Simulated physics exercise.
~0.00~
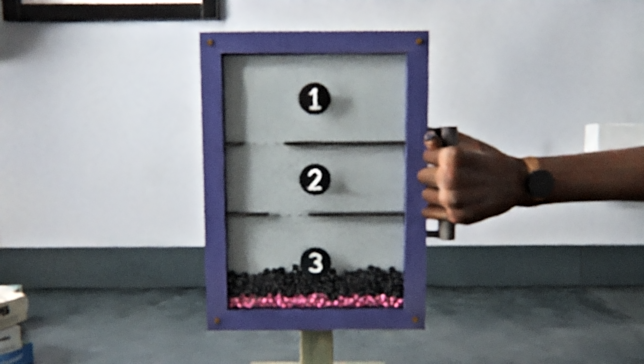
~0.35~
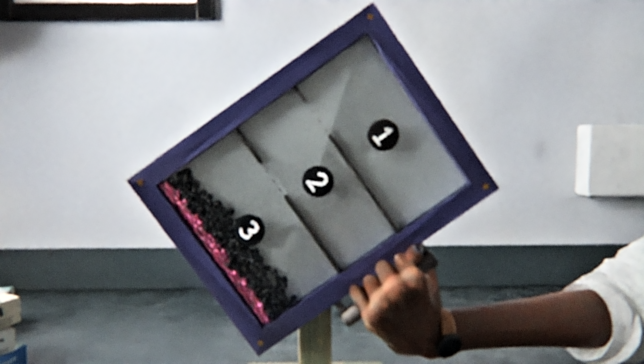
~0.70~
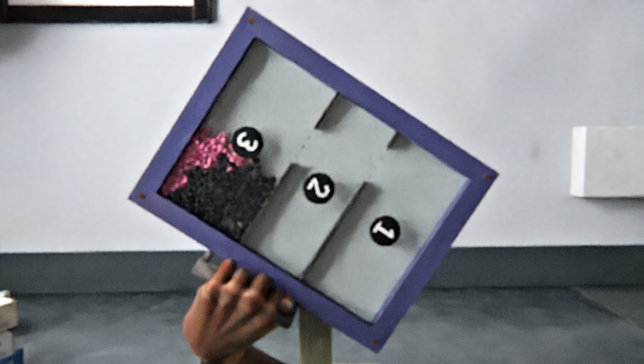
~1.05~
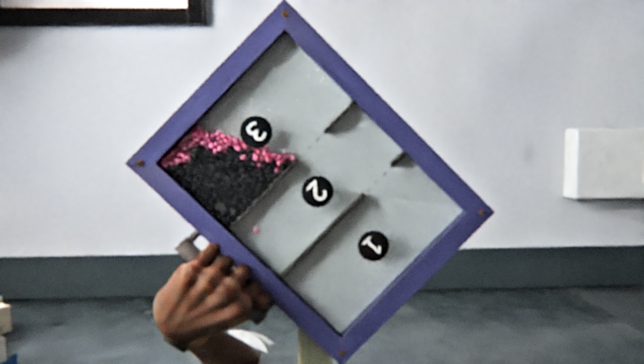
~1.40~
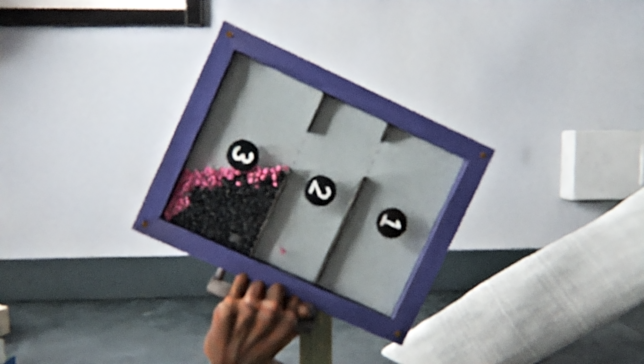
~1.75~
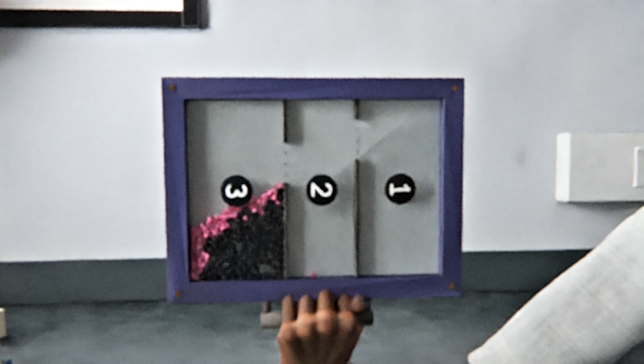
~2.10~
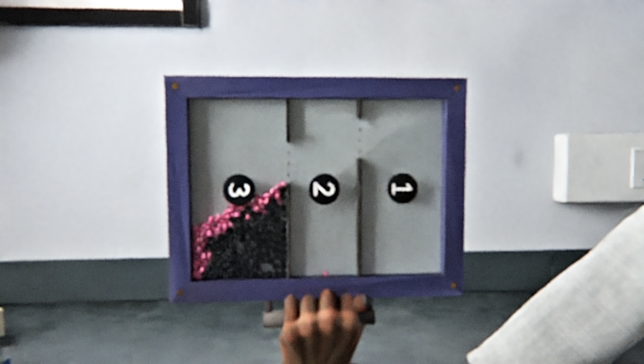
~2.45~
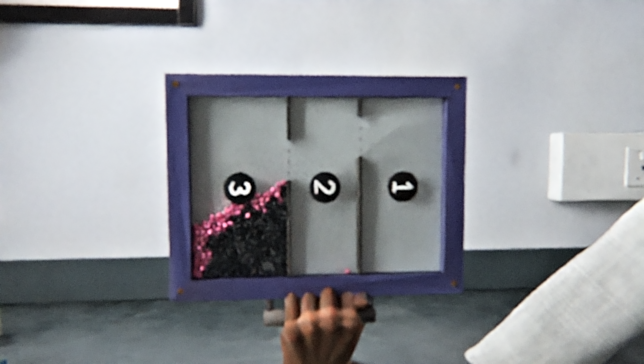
We see a hand turn a purple-framed flat box of black and pink beads clockwise past its side, then swing it partway back until it rests on its side, with nearly all the beads heaped in the left chamber, marked three.
